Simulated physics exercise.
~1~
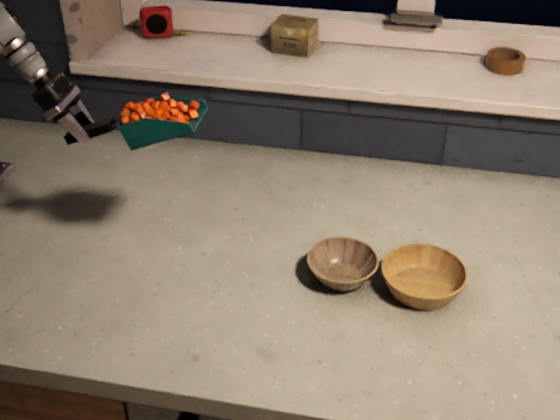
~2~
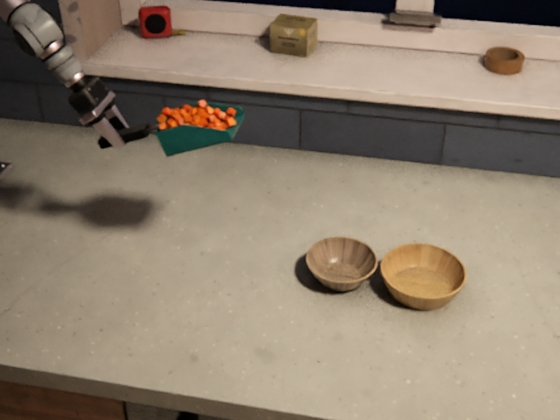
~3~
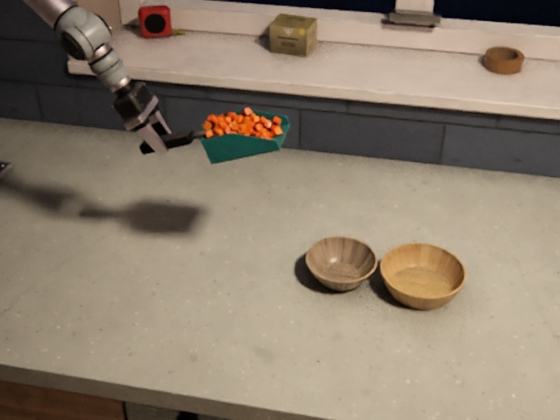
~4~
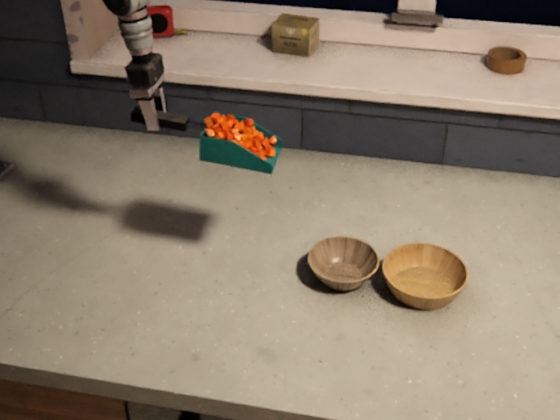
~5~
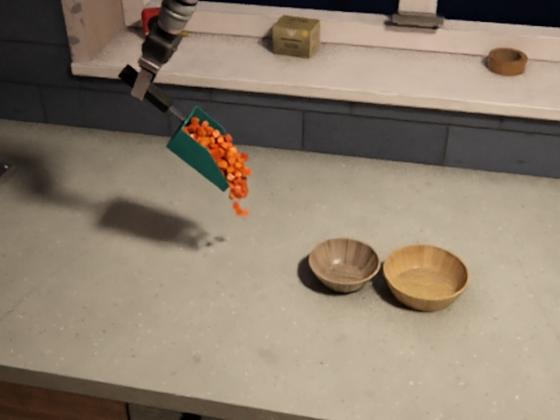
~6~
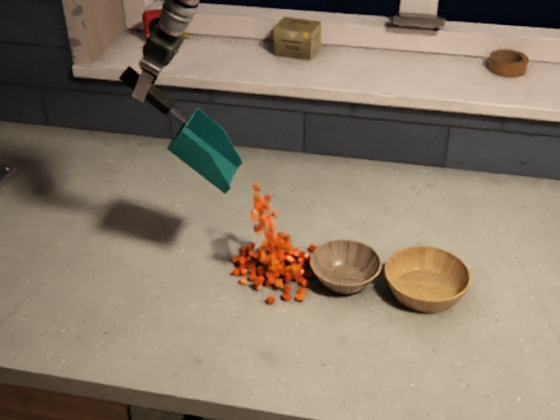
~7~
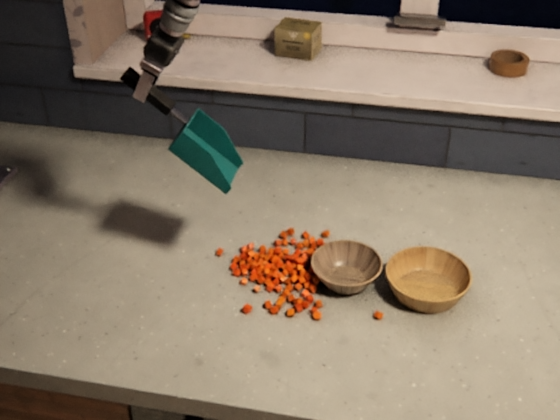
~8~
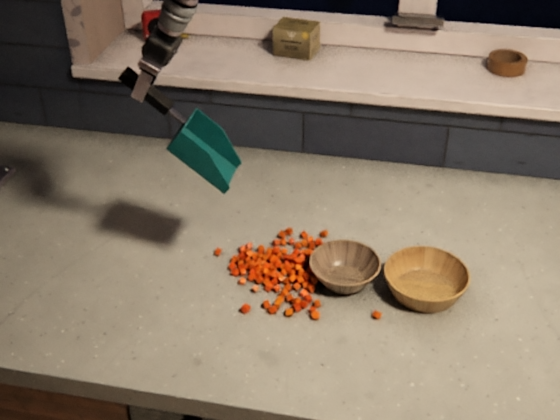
A robotic arm holding a teal scoop heaped with small orange vegetable pieces moves rightward over a pale grey countertop, seen from above at a slight angle. Two wooden bowls, a smaller greyish-brown one and a larger light-brown one, stand side by side right of centre, below a windowsill holding a red object, a small box and a wooden ring. The scoop swings round and tips forward, and the pieces begin sliding off its lip. They pour down short of the bowls and scatter beside the smaller one. The emptied scoop stays tilted above, while both bowls remain empty.
